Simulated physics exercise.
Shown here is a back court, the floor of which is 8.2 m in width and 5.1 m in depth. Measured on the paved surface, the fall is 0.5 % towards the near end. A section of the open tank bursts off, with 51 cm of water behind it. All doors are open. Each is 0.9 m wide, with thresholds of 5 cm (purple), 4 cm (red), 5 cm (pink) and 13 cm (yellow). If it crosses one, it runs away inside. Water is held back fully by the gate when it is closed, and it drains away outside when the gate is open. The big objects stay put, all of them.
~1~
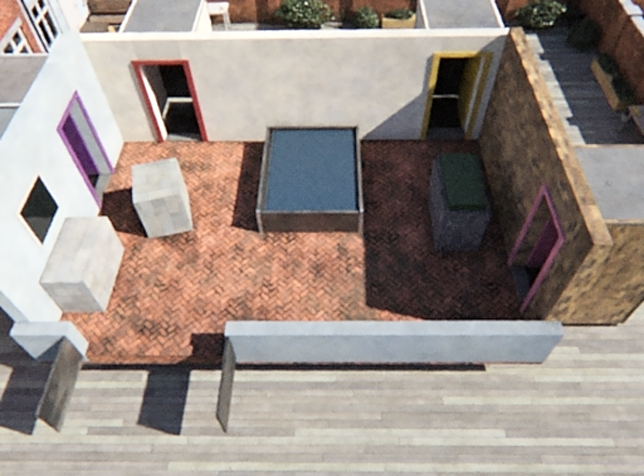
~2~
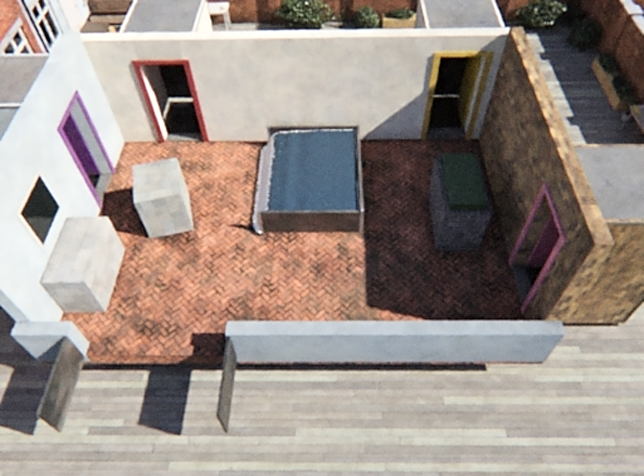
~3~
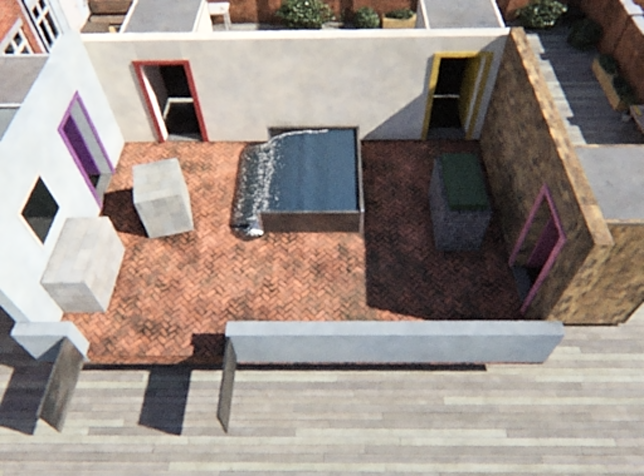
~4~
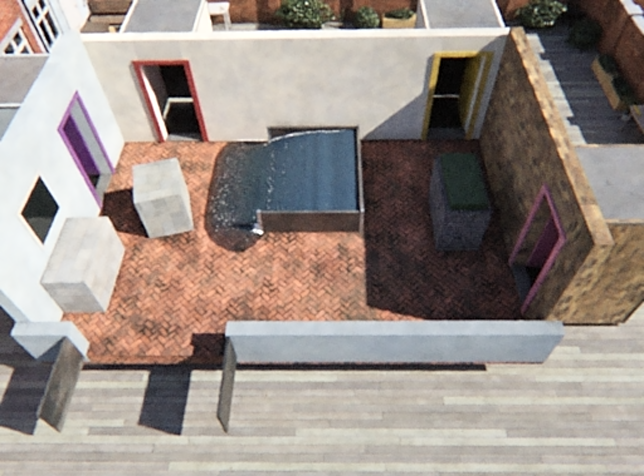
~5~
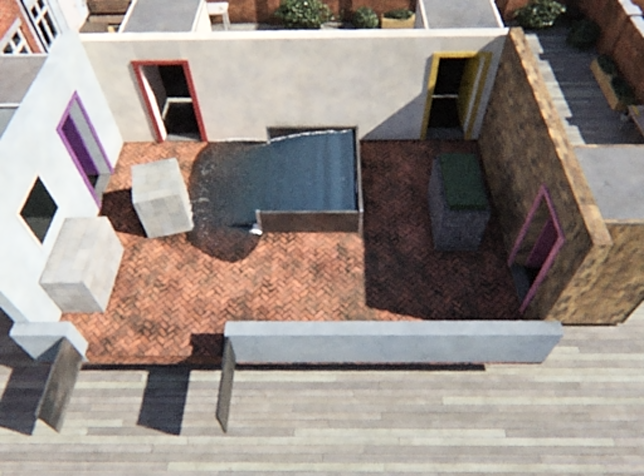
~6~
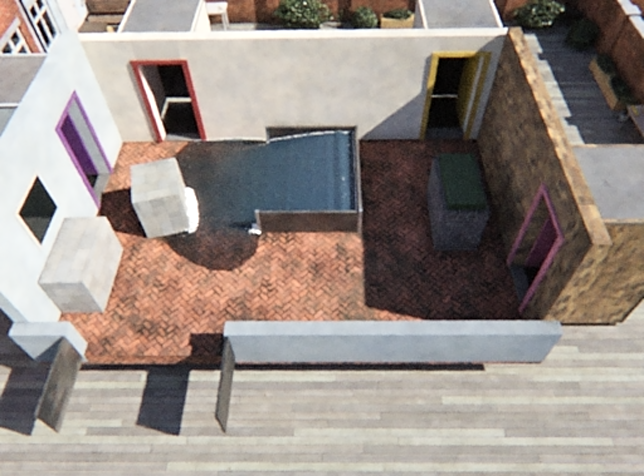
Dark blue water pours from the left side of a square open tank in a brick-paved back court, seen from high above by a still camera. Pale blocks stand at left near a purple-framed door, with red and yellow doorframes behind and a green-topped block at right. The water curls over the paving, spreads leftward in a widening sheet, and splashes white against the nearer pale block.
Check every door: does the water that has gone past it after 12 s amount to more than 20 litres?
At the end, purple door: More than stated, red door: More than stated, pink door: Less than stated, yellow door: Less than stated.
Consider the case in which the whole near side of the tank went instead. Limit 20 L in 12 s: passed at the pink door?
Against that limit: Pink above.
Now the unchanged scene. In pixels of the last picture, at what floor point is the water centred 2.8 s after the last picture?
Centre: Roughly (204, 195) px.
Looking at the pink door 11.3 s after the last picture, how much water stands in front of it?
The depth there is around 4.0 cm.
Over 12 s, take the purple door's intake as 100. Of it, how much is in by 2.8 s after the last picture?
About 55%.
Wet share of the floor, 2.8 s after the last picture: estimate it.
Around 45 per cent wet.
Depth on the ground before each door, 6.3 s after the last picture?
In centimetres, the purple door has 11, the red door 7, the pink door 0 and the yellow door 0.
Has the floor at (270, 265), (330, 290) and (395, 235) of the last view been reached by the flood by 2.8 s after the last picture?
The first point is not yet hit, the second is not yet hit and the third is not yet hit.
Then, 0.7 s after the last picture water covers 30 % of the floor and is deepest (36 cm) near (194, 207); purple door 8 cm at the sill, 7 L in, red door 8 cm at the sill, 0 L in, pink door not reached, yellow door not reached.
Then, 1.5 s after the last picture water covers 35 % of the floor and is deepest (43 cm) near (146, 143); purple door 17 cm at the sill, 55 L in, red door 11 cm at the sill, 9 L in, pink door not reached, yellow door not reached.
Then, 2.8 s after the last picture water covers 45 % of the floor and is deepest (25 cm) near (96, 242); purple door 15 cm at the sill, 143 L in, red door 18 cm at the sill, 89 L in, pink door not reached, yellow door not reached.
Then, 6.3 s after the last picture water covers 55 % of the floor and is deepest (12 cm) near (87, 242); purple door 11 cm at the sill, 229 L in, red door 7 cm at the sill, 197 L in, pink door not reached, yellow door not reached.
Then, 11.3 s after the last picture water covers 70 % of the floor and is deepest (6 cm) near (254, 220); purple door 5 cm at the sill, 257 L in, red door 4 cm at the sill, 219 L in, pink door 4 cm at the sill, 0 L in, yellow door not reached.
